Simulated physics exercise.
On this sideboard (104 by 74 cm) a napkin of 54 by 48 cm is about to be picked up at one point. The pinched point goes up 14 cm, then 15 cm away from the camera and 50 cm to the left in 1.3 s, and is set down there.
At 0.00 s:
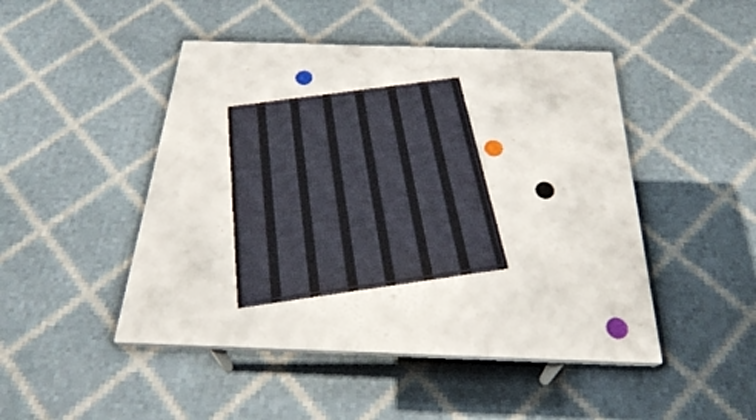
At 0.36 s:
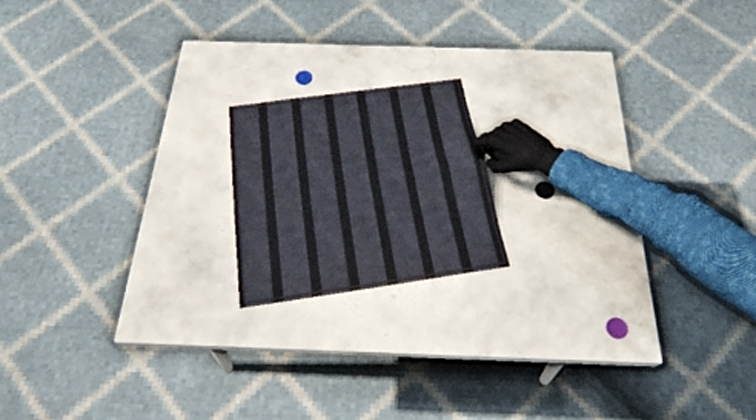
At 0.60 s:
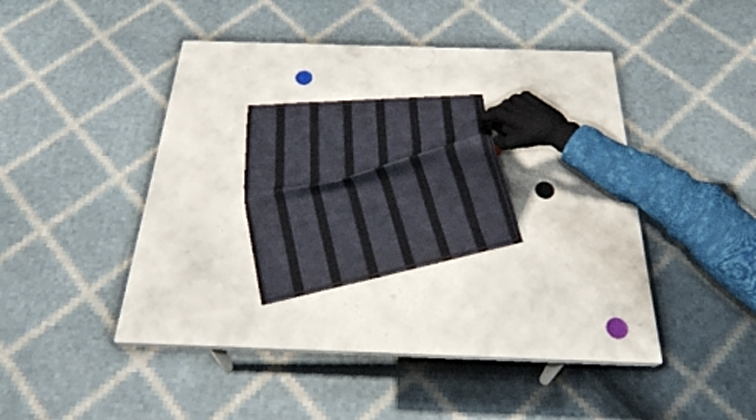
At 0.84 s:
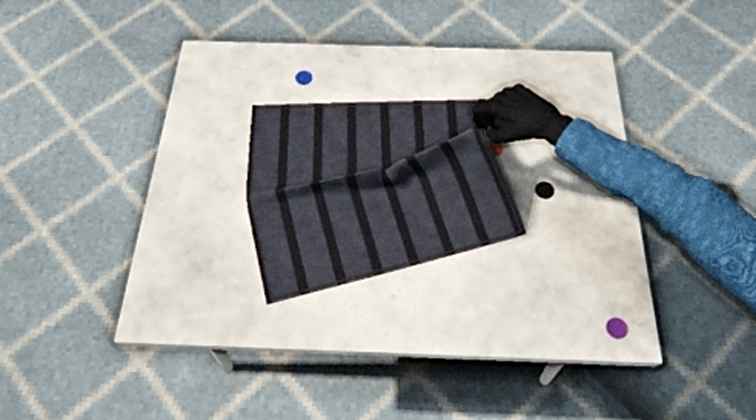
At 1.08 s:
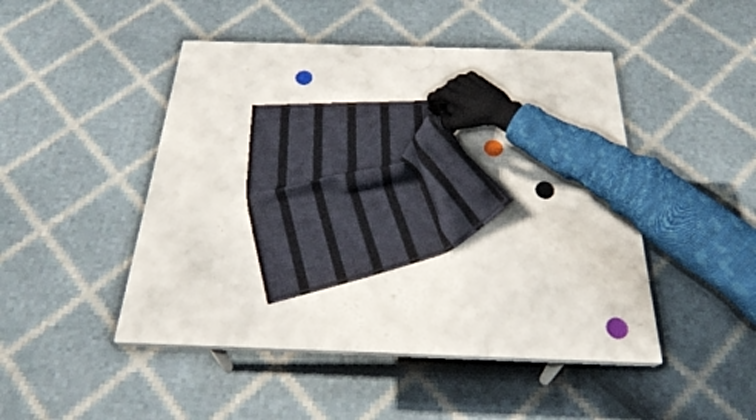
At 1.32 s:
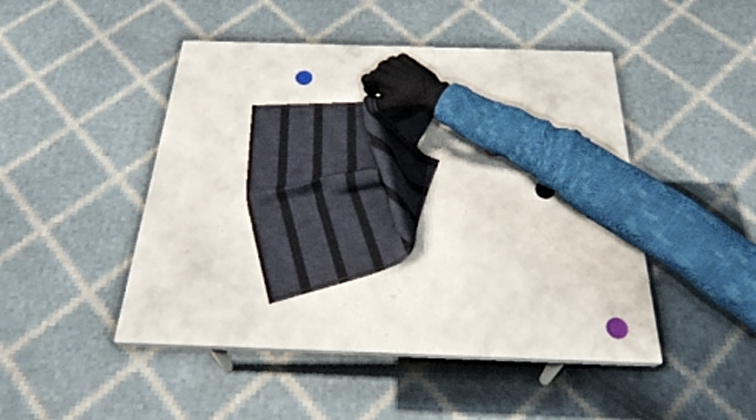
A black-gloved hand in a blue sleeve pinched the right edge of a dark striped napkin on a pale sideboard, lifted it, and drew it leftward, bunching and folding the cloth near the blue button.
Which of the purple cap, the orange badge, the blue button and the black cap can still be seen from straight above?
In order: The purple cap stays uncovered; the orange badge stays uncovered; the blue button gets covered; the black cap remains in the open.
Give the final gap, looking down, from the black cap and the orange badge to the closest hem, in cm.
Roughly 46 cm, 32 cm.
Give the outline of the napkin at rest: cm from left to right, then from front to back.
Some 32 cm across and 62 cm deep.
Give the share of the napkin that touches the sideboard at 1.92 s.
Some 40 per cent.
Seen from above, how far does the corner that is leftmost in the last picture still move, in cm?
Some 2 cm.
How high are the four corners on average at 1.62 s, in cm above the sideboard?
Some 2 cm up.
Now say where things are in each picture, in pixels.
The first picture shows purple cap (617, 328); orange badge (494, 148); blue button (304, 77); black cap (545, 190); napkin corners (238, 309) (228, 108) (459, 78) (508, 269); highest point 0 cm, lowest 0 cm.
The second picture shows napkin corners (240, 309) (229, 107); grip (484, 158); highest point 4 cm, lowest 0 cm.
The third picture shows napkin corners (262, 306) (248, 106); grip (491, 135); highest point 13 cm, lowest 0 cm.
The fourth picture shows napkin corners (267, 305) (253, 106); grip (484, 128); highest point 14 cm, lowest 0 cm.
The fifth picture shows napkin corners (268, 305) (253, 106); grip (440, 116); highest point 14 cm, lowest 0 cm.
The sixth picture shows napkin corners (269, 304) (252, 106) (425, 82) (440, 161); grip (375, 98); highest point 14 cm, lowest 0 cm.
By 1.6 s, 45 % of it is down, spanning 34 by 56 cm, above no small thing.
By 1.9 s, 40 % of it is down, spanning 27 by 61 cm, above blue button.
By 2.2 s, 45 % of it is down, spanning 27 by 61 cm, above blue button.
By 2.5 s, 50 % of it is down, spanning 29 by 63 cm, above blue button.
By 3.5 s, 50 % of it is down, spanning 32 by 63 cm, above blue button.
